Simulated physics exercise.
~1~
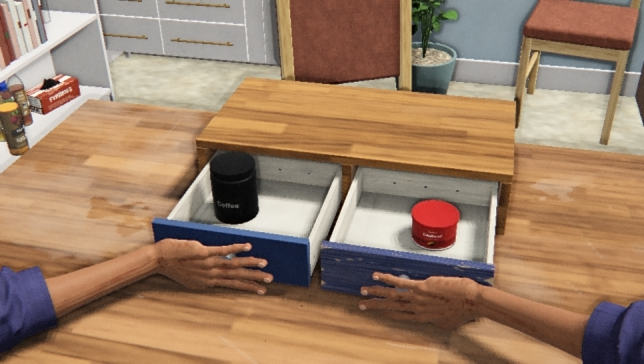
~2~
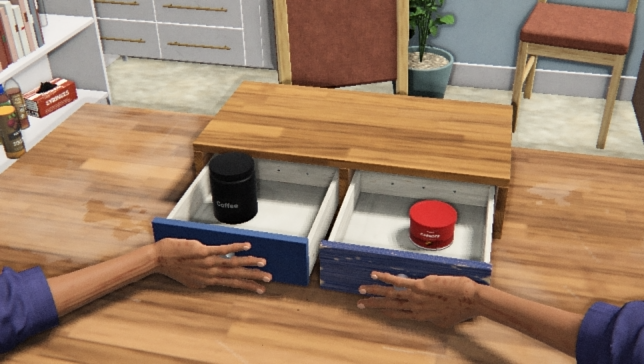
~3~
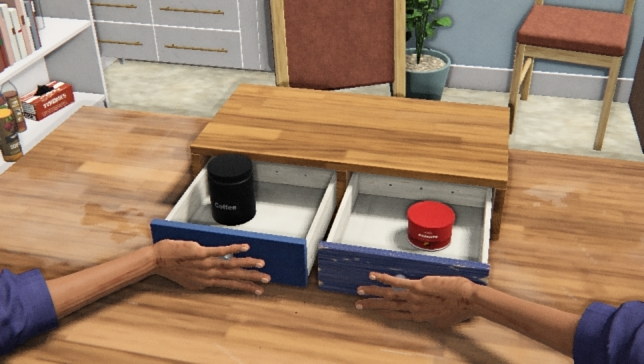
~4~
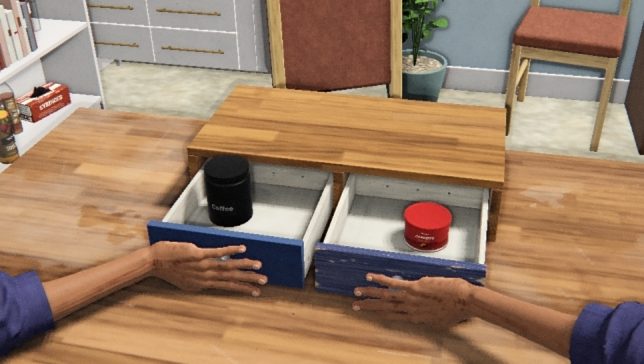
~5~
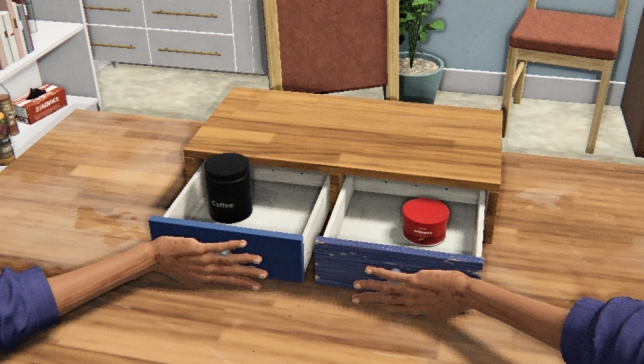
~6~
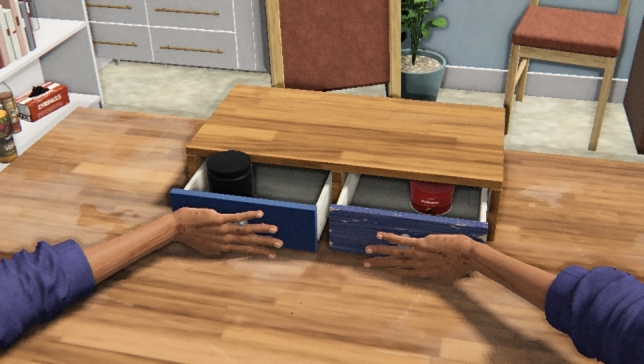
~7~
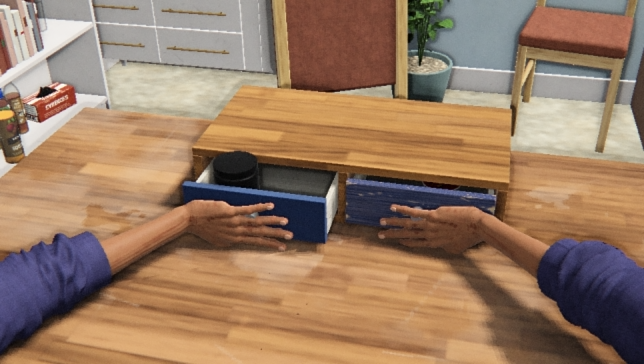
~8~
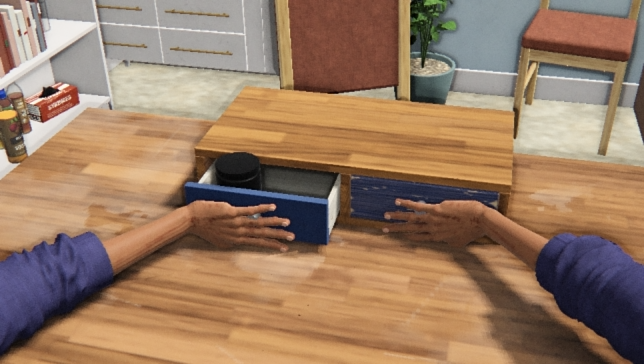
Two hands pushed at a pair of open blue drawers in a small wooden chest, a black jar standing in the left one and a red pot in the right. Both slid inward, but only the right one shut, while the left stuck partly open.
